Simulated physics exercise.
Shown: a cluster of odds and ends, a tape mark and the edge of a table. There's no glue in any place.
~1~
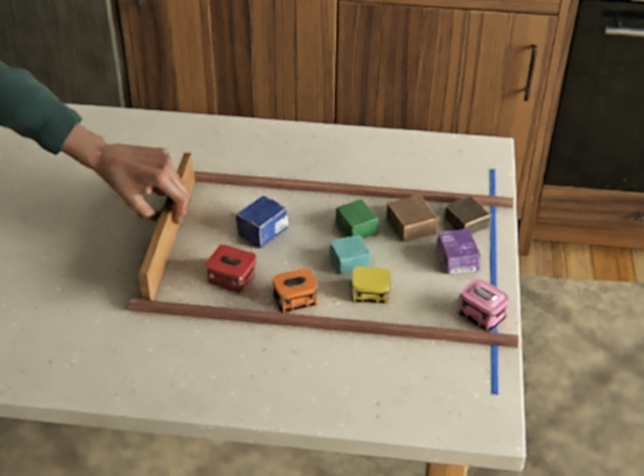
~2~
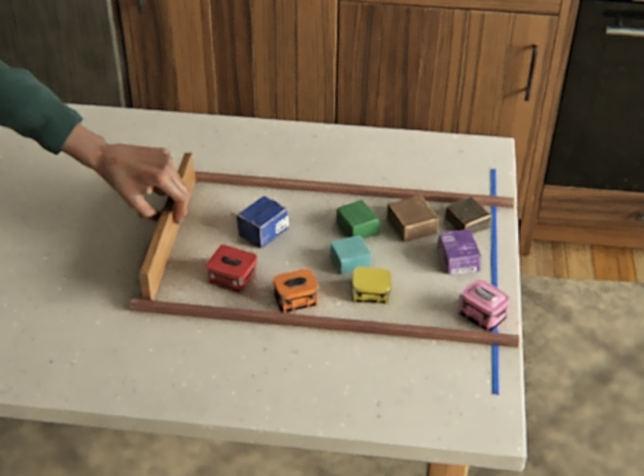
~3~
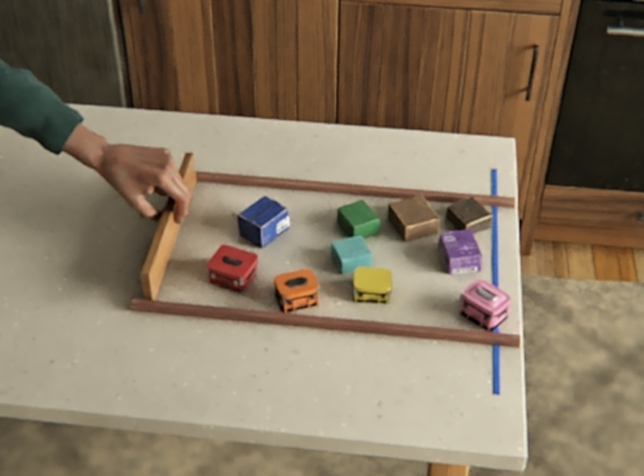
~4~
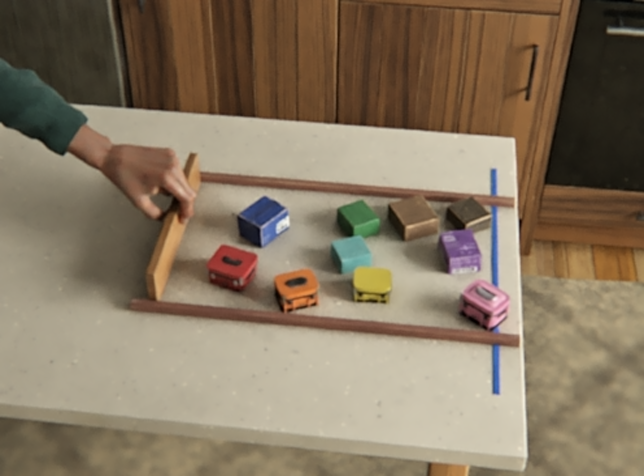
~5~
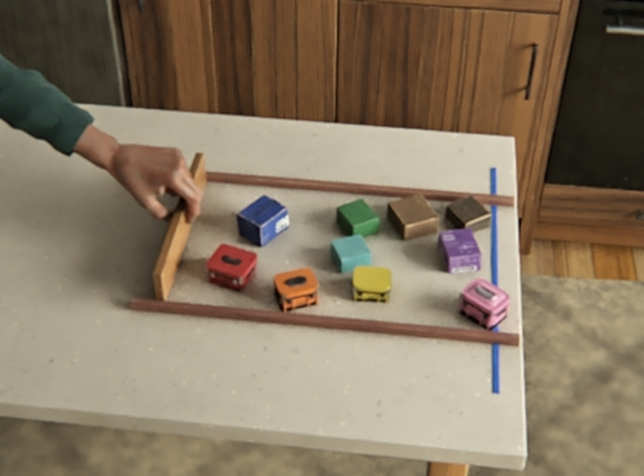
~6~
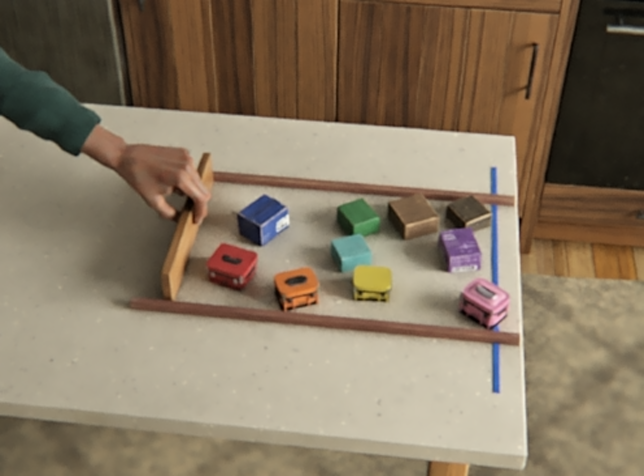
On a pale speckled tabletop in a kitchen with wooden cabinets, seen from above at an angle, a green-sleeved hand grips an upright board between two reddish rails. To its right sit small blocks and cases: blue, red, orange, green, teal, yellow, brown, black, purple and pink, near blue tape. The hand holds nearly still, then slides the board slightly right, while the objects and camera stay essentially still.
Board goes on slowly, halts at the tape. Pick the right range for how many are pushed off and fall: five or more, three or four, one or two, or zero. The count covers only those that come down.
The right range is five or more.
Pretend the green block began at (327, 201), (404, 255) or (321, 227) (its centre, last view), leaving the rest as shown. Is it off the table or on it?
Place by place, it survives; drops off; falls.
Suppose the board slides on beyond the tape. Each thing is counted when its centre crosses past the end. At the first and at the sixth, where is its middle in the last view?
I'd put the first at about (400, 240) and the next at about (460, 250).
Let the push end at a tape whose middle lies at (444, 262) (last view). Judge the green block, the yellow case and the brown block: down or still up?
Green block stays put, yellow case stays put, brown block goes off.
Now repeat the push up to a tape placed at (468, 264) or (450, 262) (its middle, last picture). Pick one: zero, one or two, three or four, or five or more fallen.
Result, try 1: Five or over; try 2: Three to four.
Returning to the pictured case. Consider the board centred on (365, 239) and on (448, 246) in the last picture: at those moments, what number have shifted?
8 and 10.
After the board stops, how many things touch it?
Total: 3.
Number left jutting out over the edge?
Counting them gives 3.
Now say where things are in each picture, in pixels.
Pink case (484, 304); black block (468, 216); purple box (458, 252); board (169, 224); tape (494, 268), in the first frame.
Black block (468, 217); red case (232, 269), in the second frame.
Purple box (460, 252); board (170, 224), in the third frame.
Pink case (485, 305); blue box (263, 221), in the fourth frame.
Black block (468, 216); brown block (413, 217), in the fifth frame.
Pink case (485, 303); black block (469, 215); purple box (460, 250); board (189, 224); tape (495, 266), in the sixth frame.
Soon after, none off yet; pink case at rest near (485, 303); black block at rest near (469, 215); purple box at rest near (460, 250).
Then, none off yet; pink case at rest near (485, 303); black block moved a little near (486, 215); purple box at rest near (460, 250).
Further on, one off so far; pink case tipped well over near (542, 329); black block falling near (533, 376); purple box moved well along near (528, 256).
At rest, the number that fall off is five or more; fallen, turquoise block, green block, yellow case, brown block, purple box, black block and pink case.
